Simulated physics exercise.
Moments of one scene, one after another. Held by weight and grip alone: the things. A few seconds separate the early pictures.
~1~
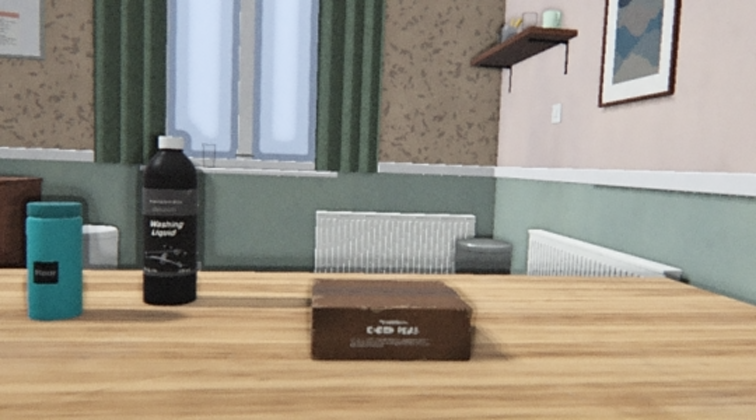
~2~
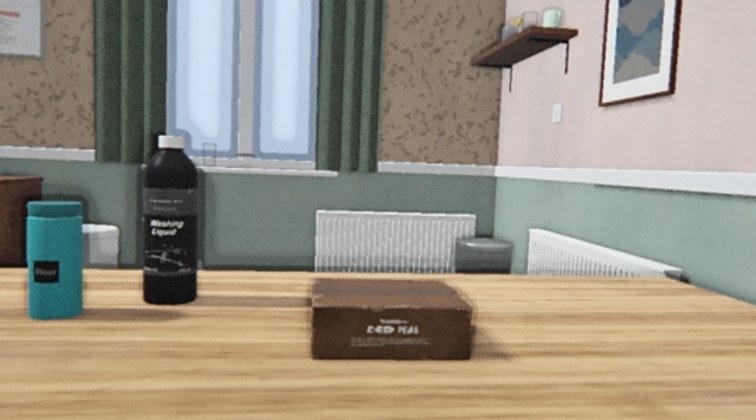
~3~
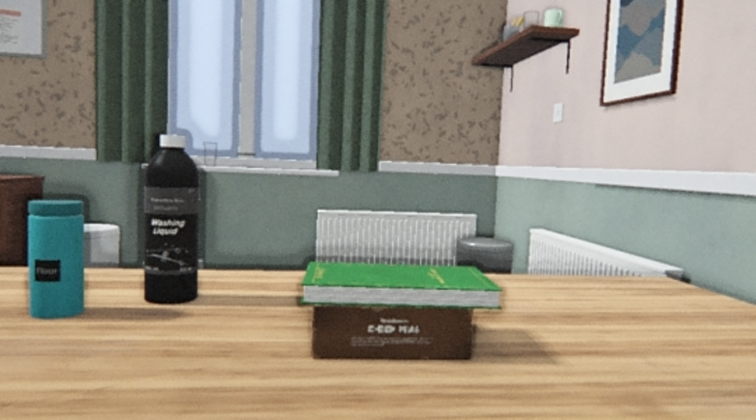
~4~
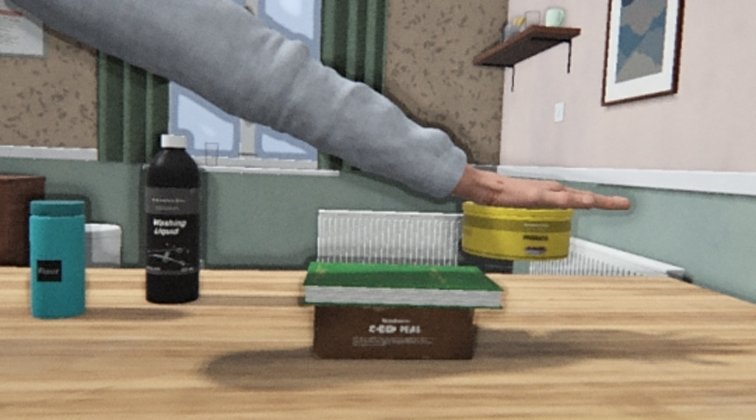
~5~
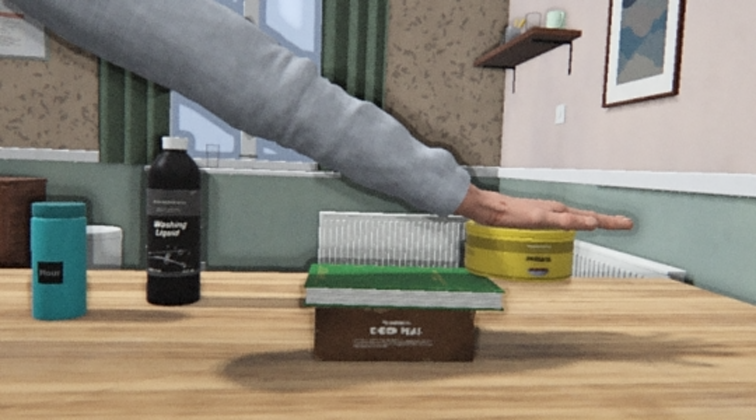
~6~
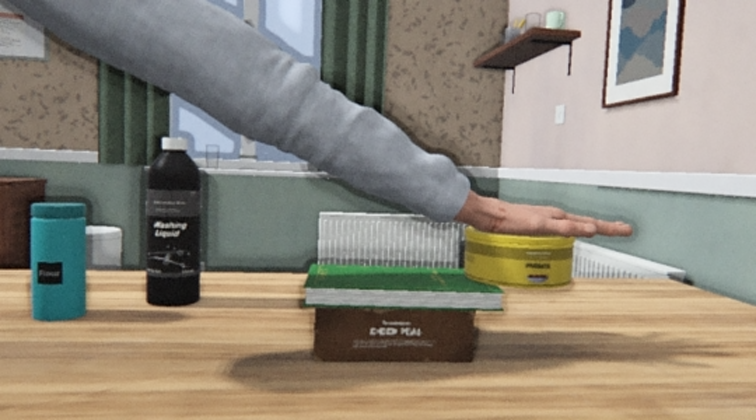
Grey-sleeved arm reaching across from the left, hand and yellow tub lowering slightly, after a green book appears on a box.
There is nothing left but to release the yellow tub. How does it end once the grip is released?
It ends with the pile collapsed.
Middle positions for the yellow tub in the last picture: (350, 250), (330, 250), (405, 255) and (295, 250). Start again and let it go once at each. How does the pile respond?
Attempt one, the pile survives; attempt two, it survives; attempt three, it survives; attempt four, it falls over.
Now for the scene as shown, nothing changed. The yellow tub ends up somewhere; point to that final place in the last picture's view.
Around (527, 291).
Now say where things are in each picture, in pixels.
In the first frame, the last thing is not in view yet; brown box (385, 317).
In the second frame, the last thing is not in view yet; turquoise jar (56, 259).
In the third frame, the last thing is not in view yet; brown box (386, 315).
The fourth frame shows on its way; yellow tub (515, 229); turquoise jar (59, 258).
The fifth frame shows on its way; yellow tub (518, 249); brown box (388, 317).
The sixth frame shows in place under the hand; yellow tub (518, 255); turquoise jar (59, 260).
Then, 0.20 s after the last picture, yellow tub now fallen.
Then, 0.70 s after the last picture, nothing new.
At rest, fallen, yellow tub; the other 4 in place. Seen from the same camera at the end, yellow tub near (526, 291). The pile comes apart.
